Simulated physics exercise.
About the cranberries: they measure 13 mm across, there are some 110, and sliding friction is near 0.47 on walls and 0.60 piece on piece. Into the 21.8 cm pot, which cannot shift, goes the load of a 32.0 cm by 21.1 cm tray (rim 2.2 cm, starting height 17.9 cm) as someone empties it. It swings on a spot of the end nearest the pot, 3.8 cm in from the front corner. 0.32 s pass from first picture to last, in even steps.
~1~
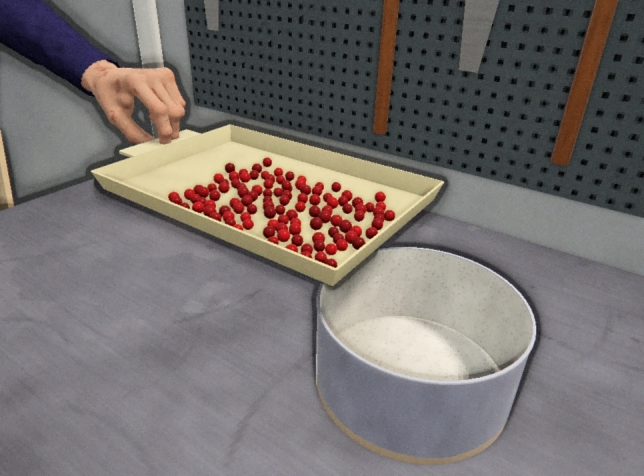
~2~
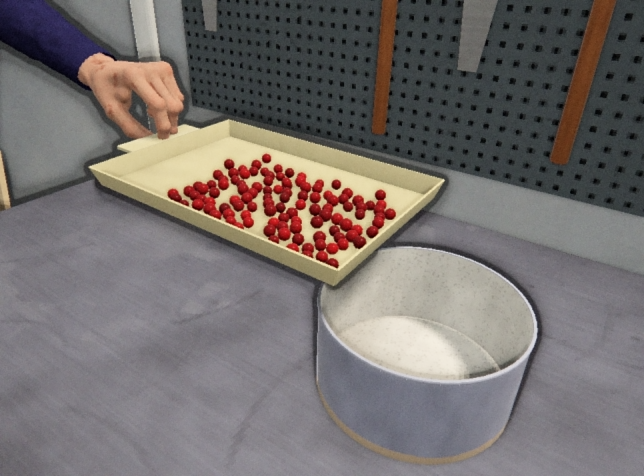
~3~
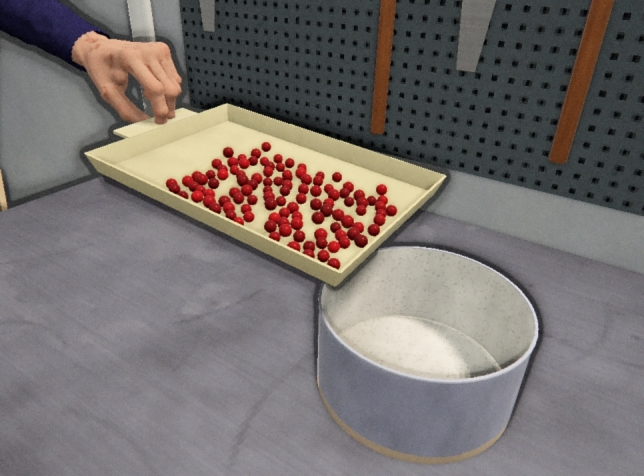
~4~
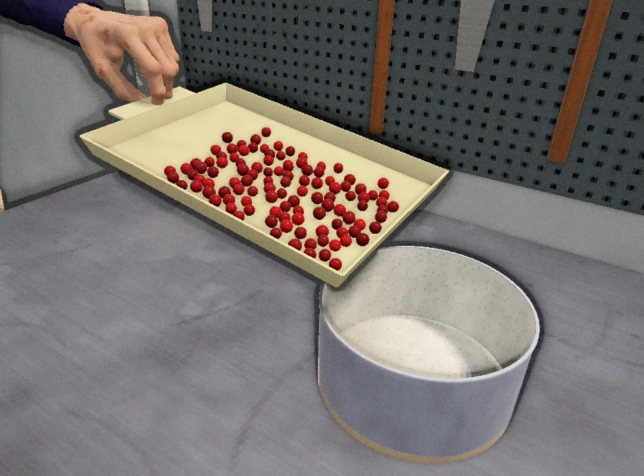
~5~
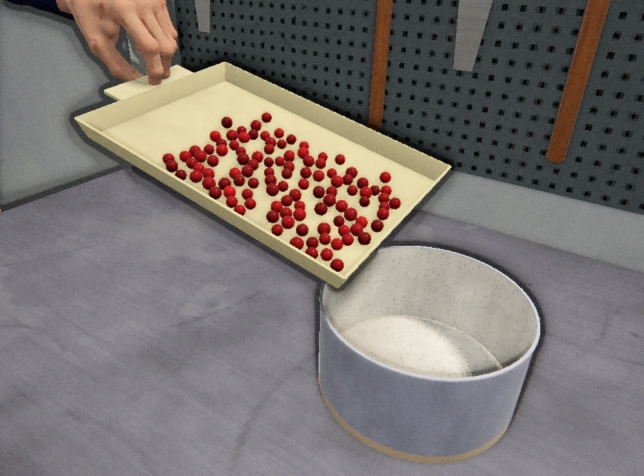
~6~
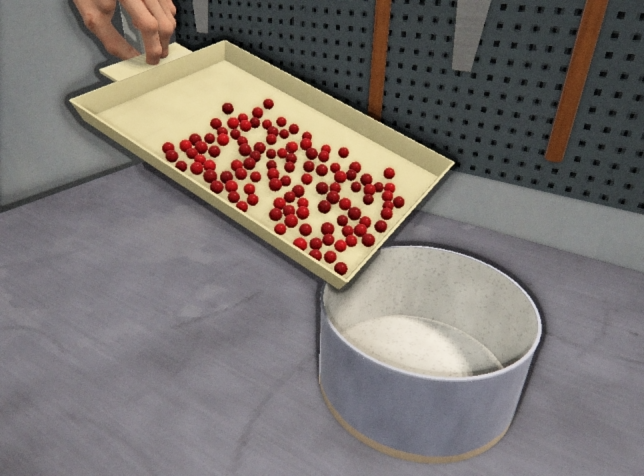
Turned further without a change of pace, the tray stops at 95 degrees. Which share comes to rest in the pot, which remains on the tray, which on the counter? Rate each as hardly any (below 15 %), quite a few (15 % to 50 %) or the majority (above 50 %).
I would put it this way: Pot: Quite a few, tray: Hardly any, counter: The majority.
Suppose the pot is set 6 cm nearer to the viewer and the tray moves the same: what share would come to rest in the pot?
With that change it comes to something like 100 in a hundred.
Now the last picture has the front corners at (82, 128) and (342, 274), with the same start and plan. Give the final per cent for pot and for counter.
Split: Pot = 10, counter = 90.
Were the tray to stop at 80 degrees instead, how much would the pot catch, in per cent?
I'd say close to 0 percent.
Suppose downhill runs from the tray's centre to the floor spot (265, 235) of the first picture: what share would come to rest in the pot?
Estimate: Near 5 per cent.
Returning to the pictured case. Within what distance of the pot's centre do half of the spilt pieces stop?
Some 18 cm, give or take.
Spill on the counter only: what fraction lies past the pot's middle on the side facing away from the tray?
About 60 per cent.
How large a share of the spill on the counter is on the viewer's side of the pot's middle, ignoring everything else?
Roughly 100 per cent.
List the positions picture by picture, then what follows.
In the first picture, tray tilt 0 degrees, front corners at (100, 170) and (333, 263); middle of the pieces at (280, 210); pot at (423, 302).
In the second picture, tray tilt 1 degrees, front corners at (99, 166) and (335, 263); middle of the pieces at (280, 208).
In the third picture, tray tilt 5 degrees, front corners at (95, 153) and (338, 265), lowest corner right front; middle of the pieces at (281, 201).
In the fourth picture, tray tilt 10 degrees, front corners at (90, 136) and (340, 267), lowest corner right front; middle of the pieces at (282, 194).
In the fifth picture, tray tilt 14 degrees, front corners at (85, 118) and (342, 269), lowest corner right front; middle of the pieces at (283, 186).
In the sixth picture, tray tilt 19 degrees, front corners at (81, 101) and (344, 272), lowest corner right front; middle of the pieces at (286, 181); pot at (427, 300).
Then, 0.49 s after the last picture, tilt 55 degrees; the tray holds 100 %, the pot 0 %.
Then, 0.82 s after the last picture, tilt 79 degrees; the tray holds 100 %, the pot 0 %.
Then, 1.25 s after the last picture, tilt 95 degrees; the tray holds 10 %, the pot 35 %.
In the end, pot 40 %, tray 0 %, counter 60 %.
